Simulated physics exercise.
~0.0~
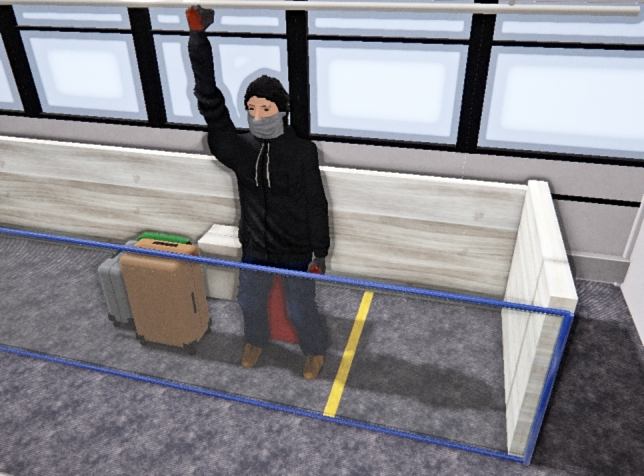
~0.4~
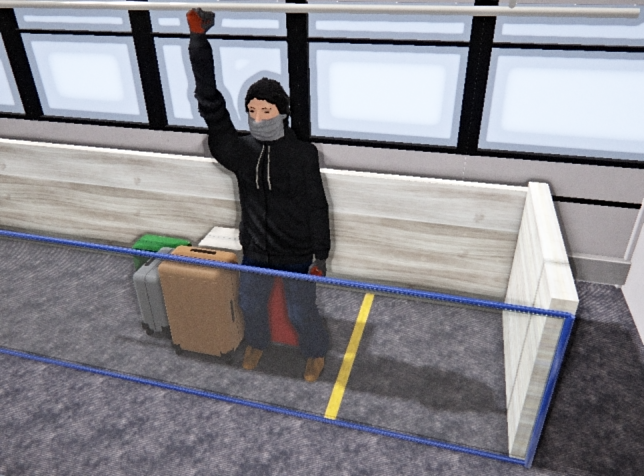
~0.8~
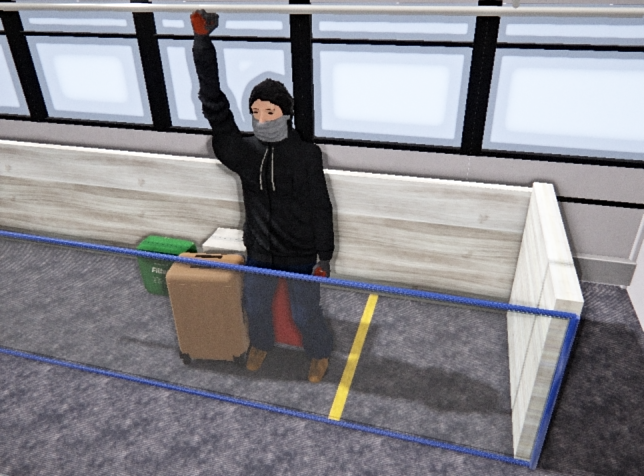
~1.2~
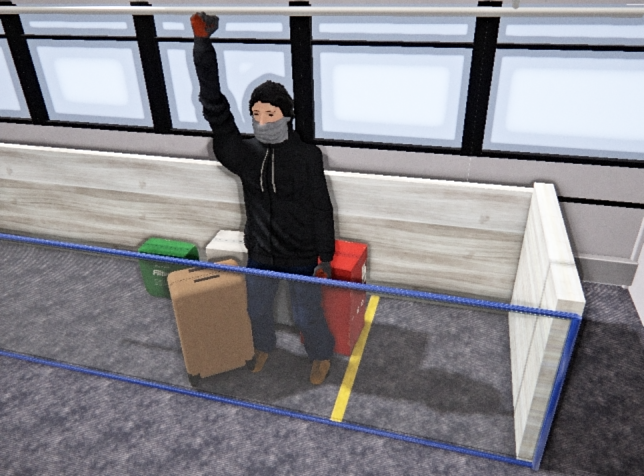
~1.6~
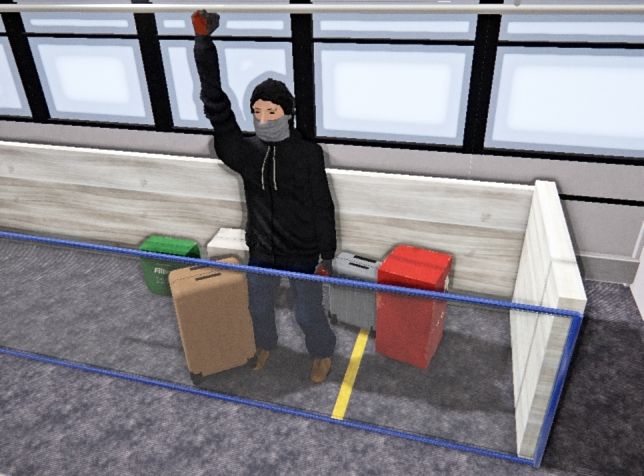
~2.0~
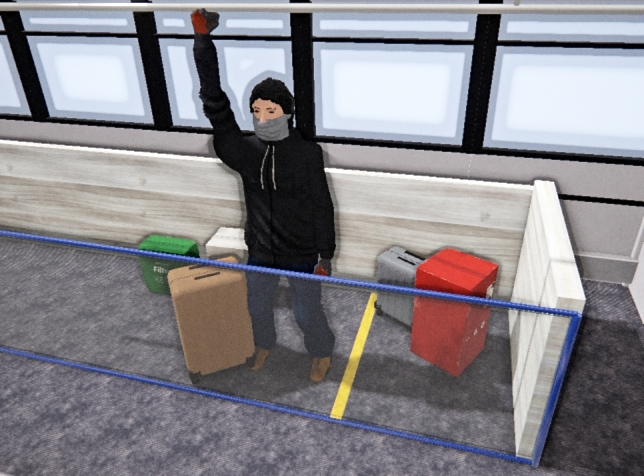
Shuttle bay with grey case and red bag rolling right past a standing masked traveller and yellow line, brown case stopping short.
